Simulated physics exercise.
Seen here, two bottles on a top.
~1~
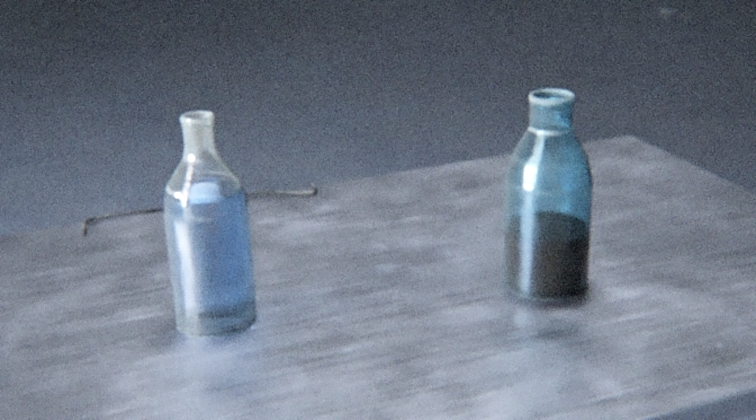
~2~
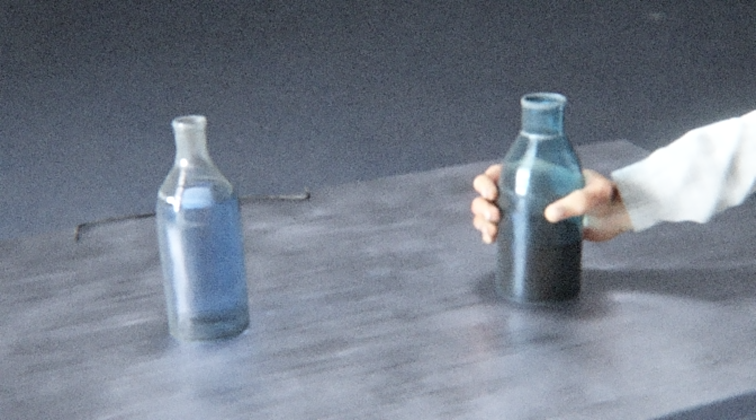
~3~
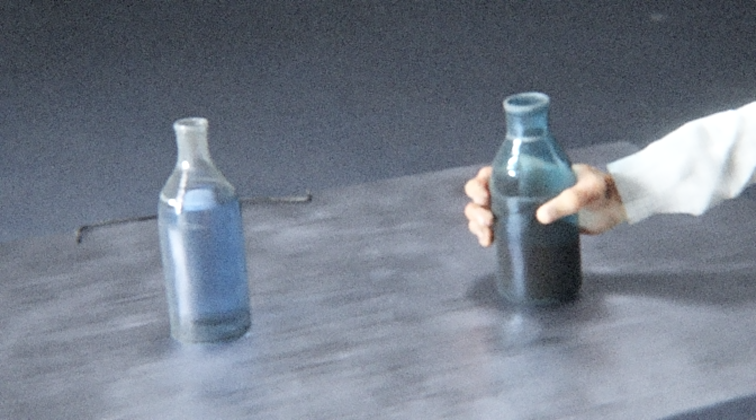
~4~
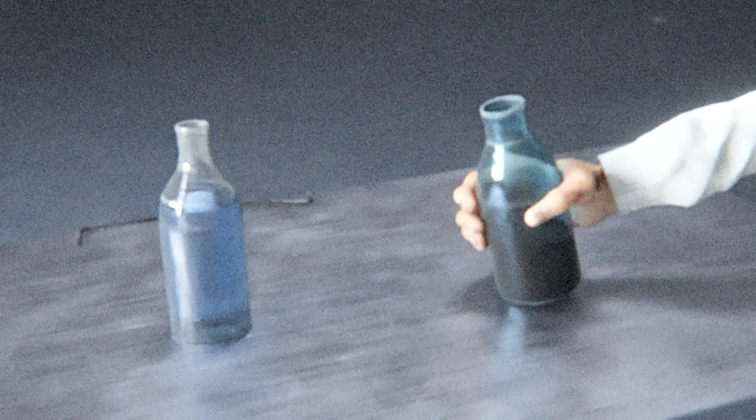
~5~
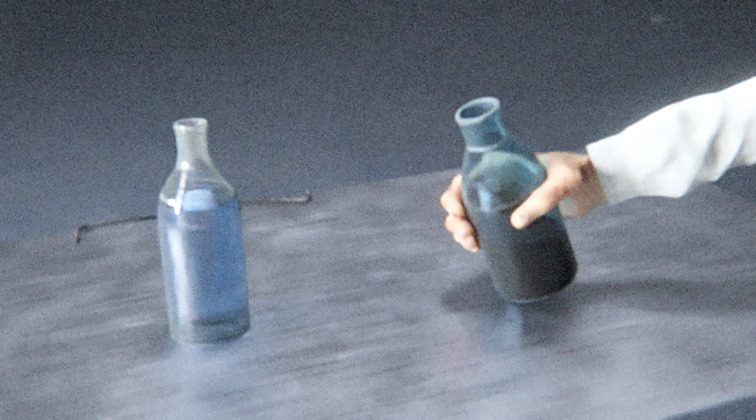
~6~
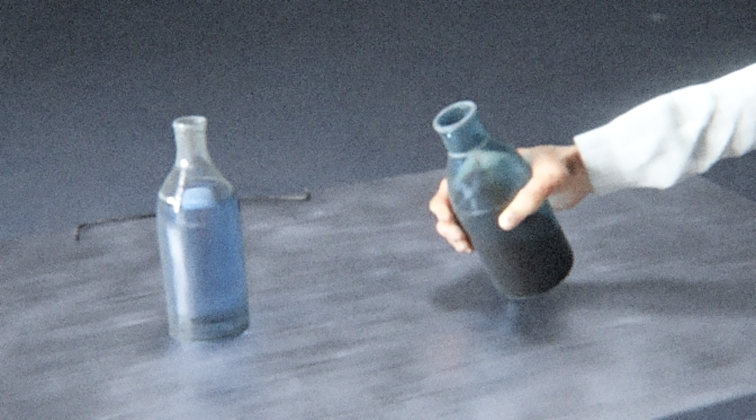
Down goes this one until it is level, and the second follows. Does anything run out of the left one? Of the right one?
The left bottle leaks; the right bottle leaks.
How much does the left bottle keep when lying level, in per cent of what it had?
I make it 35 per cent.
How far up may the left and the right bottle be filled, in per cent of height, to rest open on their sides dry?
In turn 24 and 18 per cent.
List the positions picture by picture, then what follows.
Both stand upright; right bottle (549, 188) about a quarter full, open; left bottle (207, 219) about two thirds full, open, in the first frame.
A hand takes the right bottle; right bottle about a quarter full, surface at (540, 231); left bottle about two thirds full, surface at (197, 196), in the second frame.
The right bottle leans; right bottle (533, 192) about a quarter full; left bottle (201, 226) about two thirds full, in the third frame.
The right bottle leans; right bottle about a quarter full, surface at (529, 230); left bottle about two thirds full, surface at (199, 200), in the fourth frame.
The right bottle leans; right bottle (507, 194) tipped 20°; left bottle (200, 226) about two thirds full, in the fifth frame.
The right bottle leans; right bottle (495, 194) tipped 25°, open; left bottle about two thirds full, surface at (197, 197), open, in the sixth frame.
Next, the right bottle is nearly down; right bottle, dry at the neck.
After that, the right bottle lies flat; right bottle, some has come out.
Finally, both lie flat; right bottle, some has come out; left bottle, some has come out.
